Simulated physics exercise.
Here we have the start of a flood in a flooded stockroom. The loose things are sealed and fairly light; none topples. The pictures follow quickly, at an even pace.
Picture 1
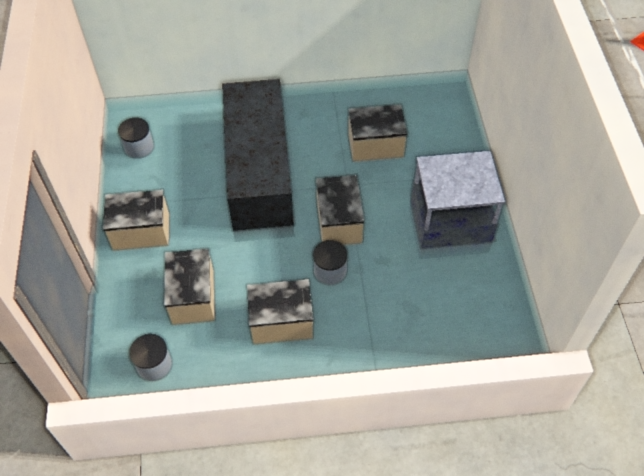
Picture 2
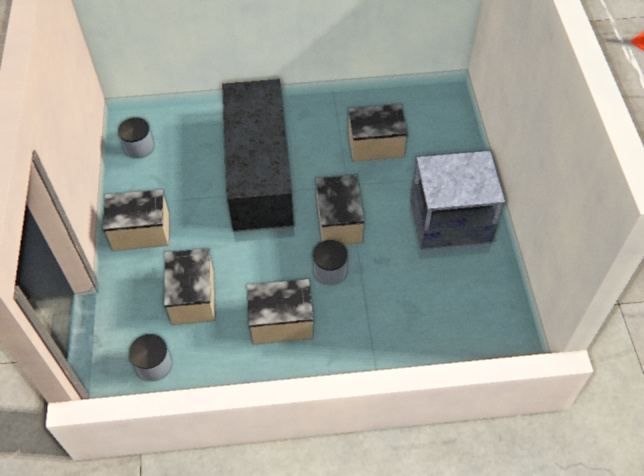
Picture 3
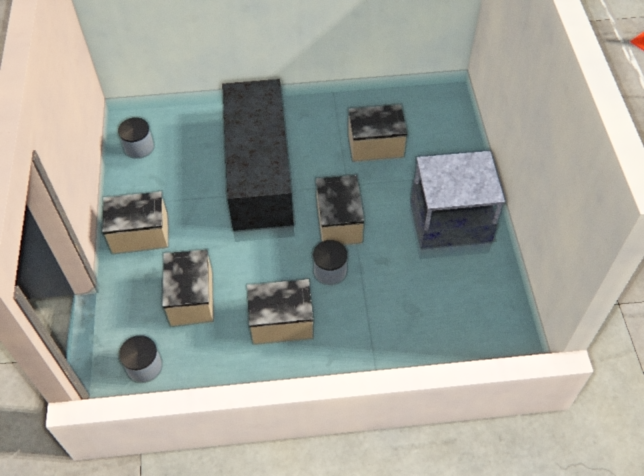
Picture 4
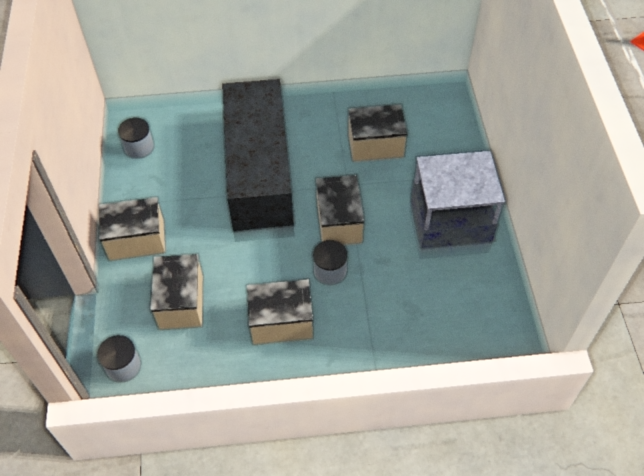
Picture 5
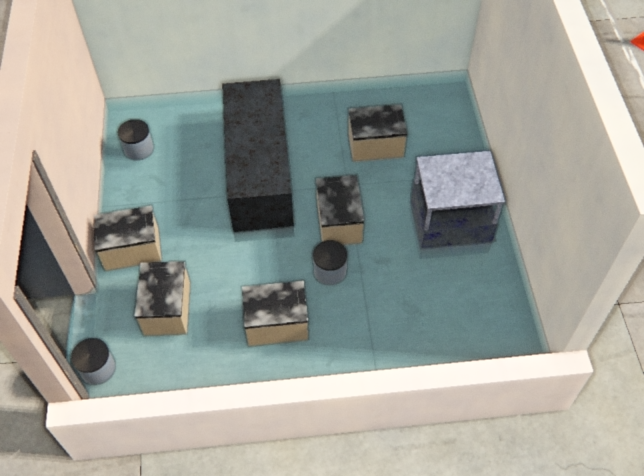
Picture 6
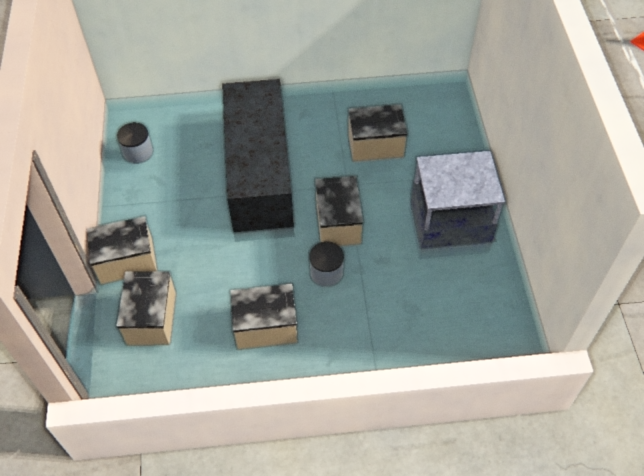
The clip shows a flooded stockroom with chests, drums and larger blocks as a door on the left opens; the nearest drum drifts left and out of view, while nearby chests slide toward the doorway and the large blocks stay still.
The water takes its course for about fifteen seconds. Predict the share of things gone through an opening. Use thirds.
That comes to at least two thirds.
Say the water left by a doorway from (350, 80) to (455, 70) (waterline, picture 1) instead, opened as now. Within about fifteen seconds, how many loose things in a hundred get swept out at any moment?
Some 40 per cent.
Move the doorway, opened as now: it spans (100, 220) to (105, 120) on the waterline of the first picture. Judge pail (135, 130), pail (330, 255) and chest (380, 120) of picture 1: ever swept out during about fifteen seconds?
As listed: Gone, through, stays.
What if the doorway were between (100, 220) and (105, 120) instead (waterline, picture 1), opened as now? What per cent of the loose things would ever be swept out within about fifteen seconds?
Some 90 per cent.
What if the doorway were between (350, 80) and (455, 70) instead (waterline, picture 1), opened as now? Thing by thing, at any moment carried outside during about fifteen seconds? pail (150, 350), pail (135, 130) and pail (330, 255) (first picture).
One after the other: No, no, out.
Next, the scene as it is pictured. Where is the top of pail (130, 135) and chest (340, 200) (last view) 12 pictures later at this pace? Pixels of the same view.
Around (123, 179) and (218, 258).
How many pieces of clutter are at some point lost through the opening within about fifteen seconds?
I count 7.
A moment on, 1 of 8 are out; 7 afloat.
Next, 4 of 8 are out; 4 afloat.
Later, 5 of 8 are out; 3 afloat.
In the end, 7 of 8 are out; 1 afloat.
